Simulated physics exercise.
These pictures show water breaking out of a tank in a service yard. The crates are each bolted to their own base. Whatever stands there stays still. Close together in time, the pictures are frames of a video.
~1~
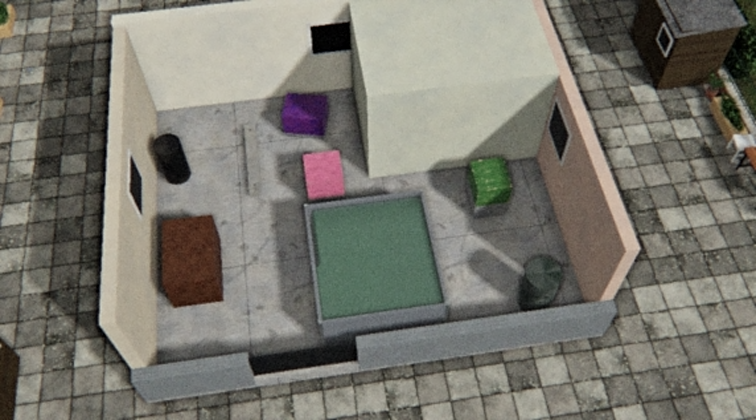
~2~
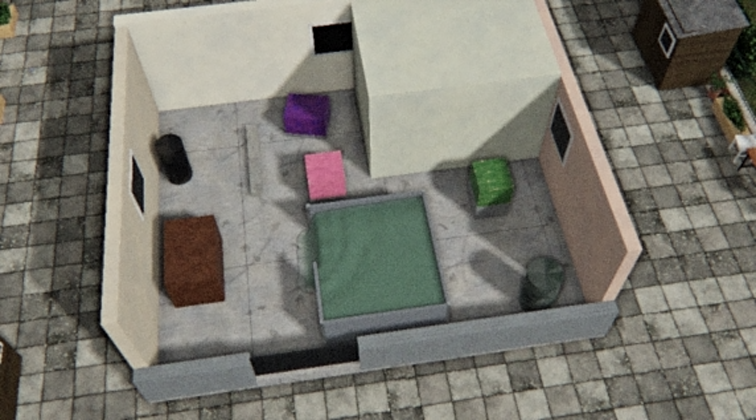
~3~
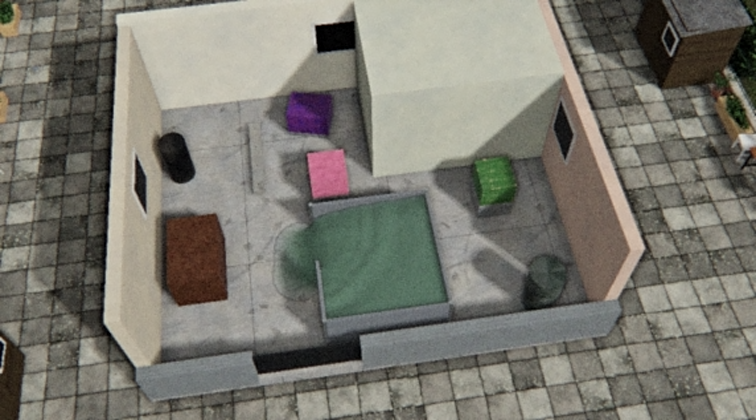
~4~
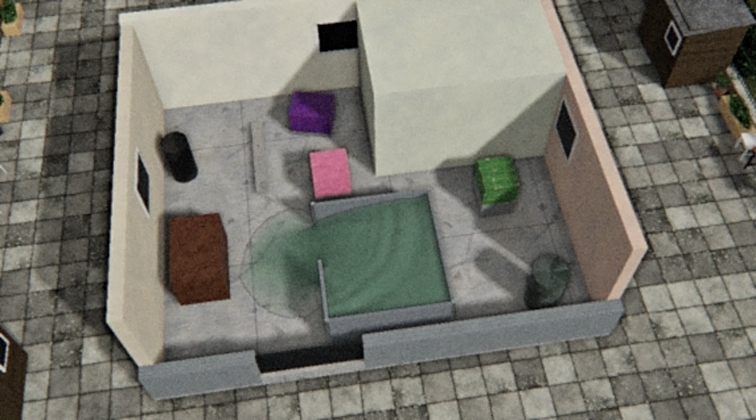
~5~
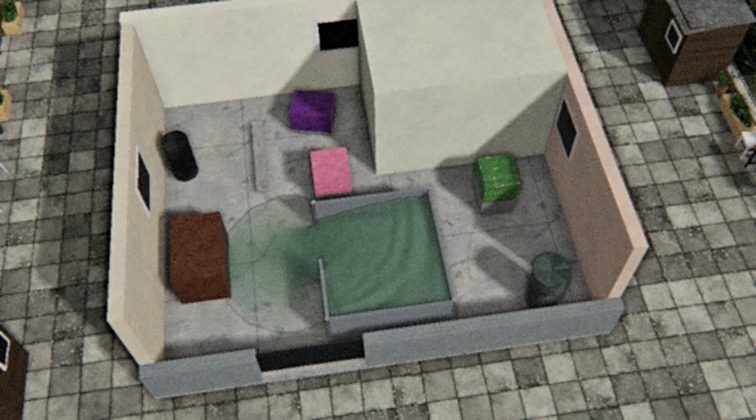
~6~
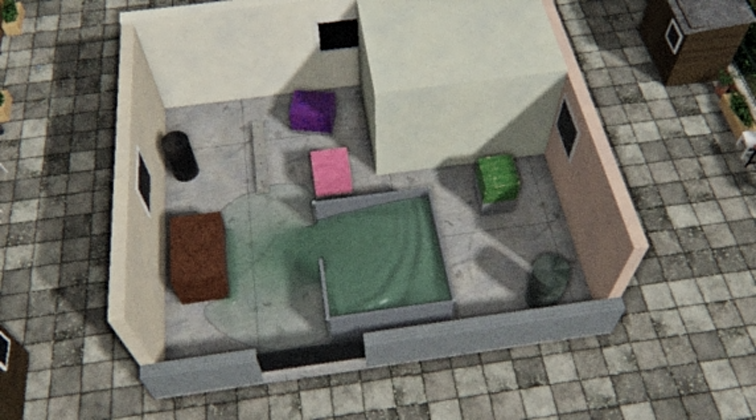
Walled yard with a tank of green water pouring out through its left side and spreading across the floor around a brown box.
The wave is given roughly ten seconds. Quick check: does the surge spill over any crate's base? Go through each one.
Result: Green crate dry, pink crate dry, purple crate wet.
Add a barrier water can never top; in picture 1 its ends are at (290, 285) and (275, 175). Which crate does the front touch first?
My answer: The pink crate.
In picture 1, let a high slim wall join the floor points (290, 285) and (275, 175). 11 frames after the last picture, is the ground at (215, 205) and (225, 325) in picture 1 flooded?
As listed: Not flooded, covered.
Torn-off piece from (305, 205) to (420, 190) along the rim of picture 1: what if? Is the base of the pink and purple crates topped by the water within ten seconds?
Note: Pink one is overtopped; purple one is overtopped.
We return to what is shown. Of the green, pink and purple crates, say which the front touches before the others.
The crate marked pink comes first.
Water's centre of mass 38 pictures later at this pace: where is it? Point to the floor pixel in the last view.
At about (289, 229).
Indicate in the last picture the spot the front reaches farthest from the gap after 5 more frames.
The wet edge reaches furthest near (166, 164).
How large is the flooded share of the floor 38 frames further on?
Estimate: Some 75 in a hundred.
A moment on, water covers 30 % of the floor; the green crate not reached, the pink crate water round its plinth, the purple crate not reached.
Next, water covers 45 % of the floor; the green crate not reached, the pink crate water round its plinth, the purple crate water round its plinth.
Then, water covers 55 % of the floor; the green crate not reached, the pink crate water round its plinth, the purple crate water round its plinth.
Later, water covers 75 % of the floor; the green crate not reached, the pink crate water round its plinth, the purple crate water round its plinth.
In the end, water covers 100 % of the floor; the green crate stayed above the water, the pink crate stayed above the water, the purple crate was topped.
